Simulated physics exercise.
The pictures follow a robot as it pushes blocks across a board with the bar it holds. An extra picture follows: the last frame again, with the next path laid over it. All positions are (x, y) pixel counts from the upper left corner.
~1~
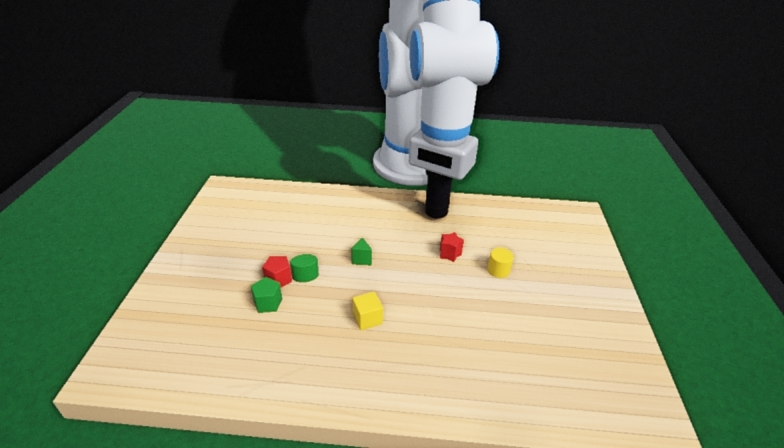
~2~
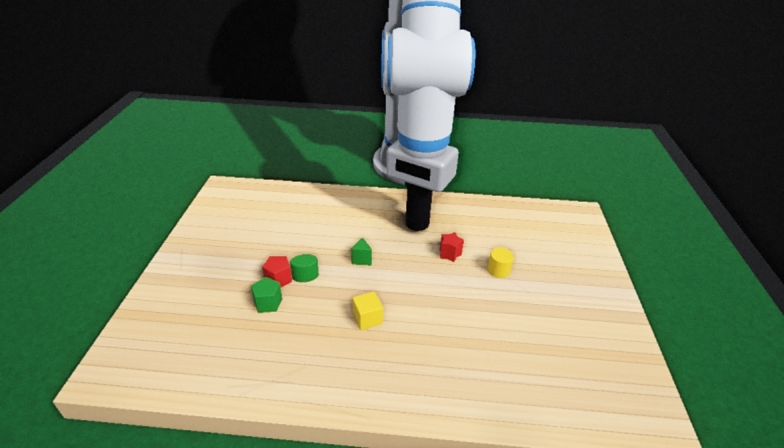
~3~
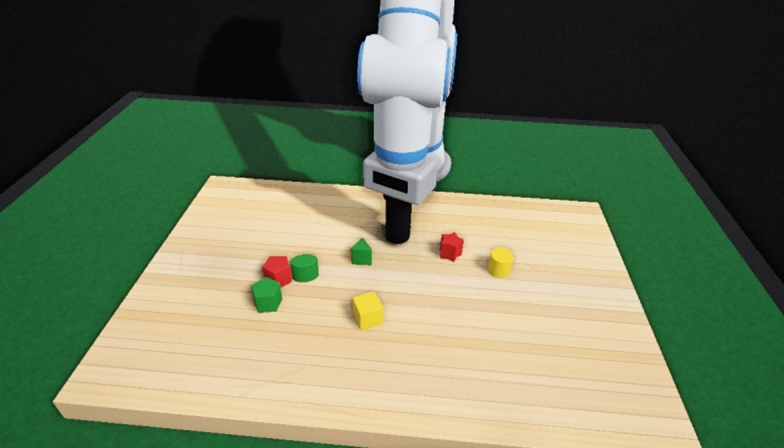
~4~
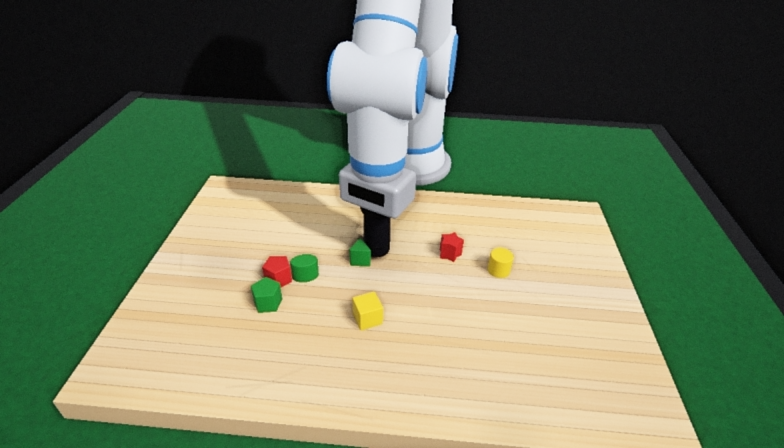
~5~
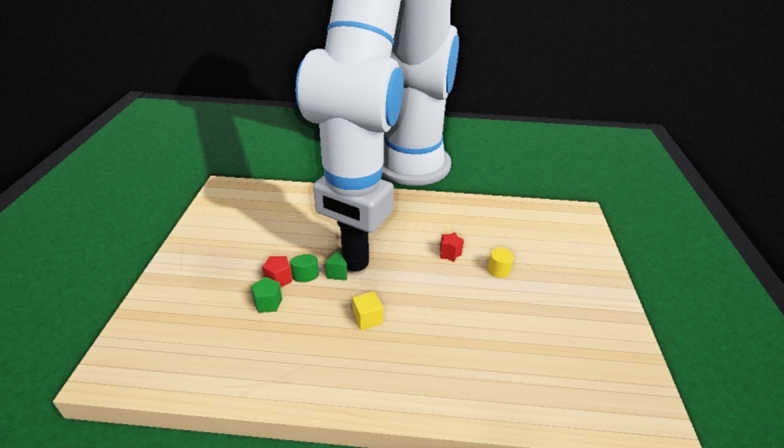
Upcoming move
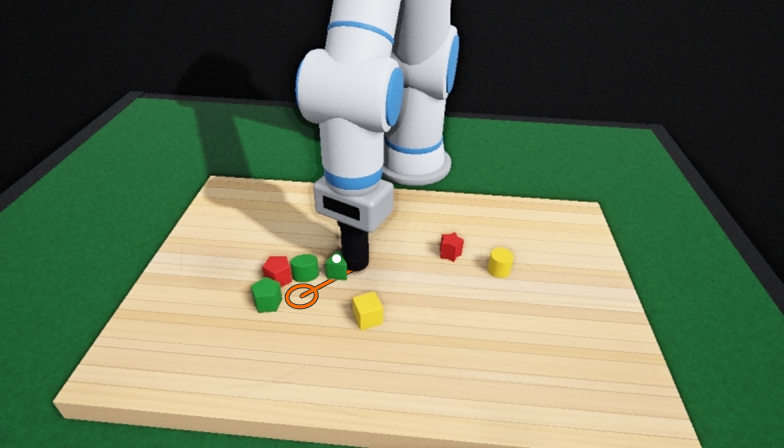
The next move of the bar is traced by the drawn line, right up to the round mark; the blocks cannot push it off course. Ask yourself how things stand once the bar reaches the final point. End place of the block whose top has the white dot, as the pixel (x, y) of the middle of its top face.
My best guess is (277, 280).
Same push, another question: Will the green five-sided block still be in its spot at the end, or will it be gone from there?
By the end it has moved.
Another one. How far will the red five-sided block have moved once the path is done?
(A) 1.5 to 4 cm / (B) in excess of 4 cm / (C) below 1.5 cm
Answer: C.
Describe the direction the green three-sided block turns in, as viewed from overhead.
Verdict: Clockwise.
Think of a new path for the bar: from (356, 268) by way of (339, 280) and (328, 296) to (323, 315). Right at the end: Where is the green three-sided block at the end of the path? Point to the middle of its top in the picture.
I think it will end close to (304, 277).
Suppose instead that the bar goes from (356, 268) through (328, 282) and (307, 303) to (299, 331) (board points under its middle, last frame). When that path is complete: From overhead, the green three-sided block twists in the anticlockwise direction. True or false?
The statement is incorrect.
The line goes from (356, 268) to (302, 296); the dot is on the green three-sided block.
The first path, step by step. Halfway along, bar (329, 277); green elliptical block (301, 259); green three-sided block (306, 272), turned 20° clockwise.
At the end, bar (301, 291); green five-sided block (256, 290), turned 15° anticlockwise; red five-sided block (274, 263); green elliptical block (300, 259); green three-sided block (277, 280), turned 35° clockwise.
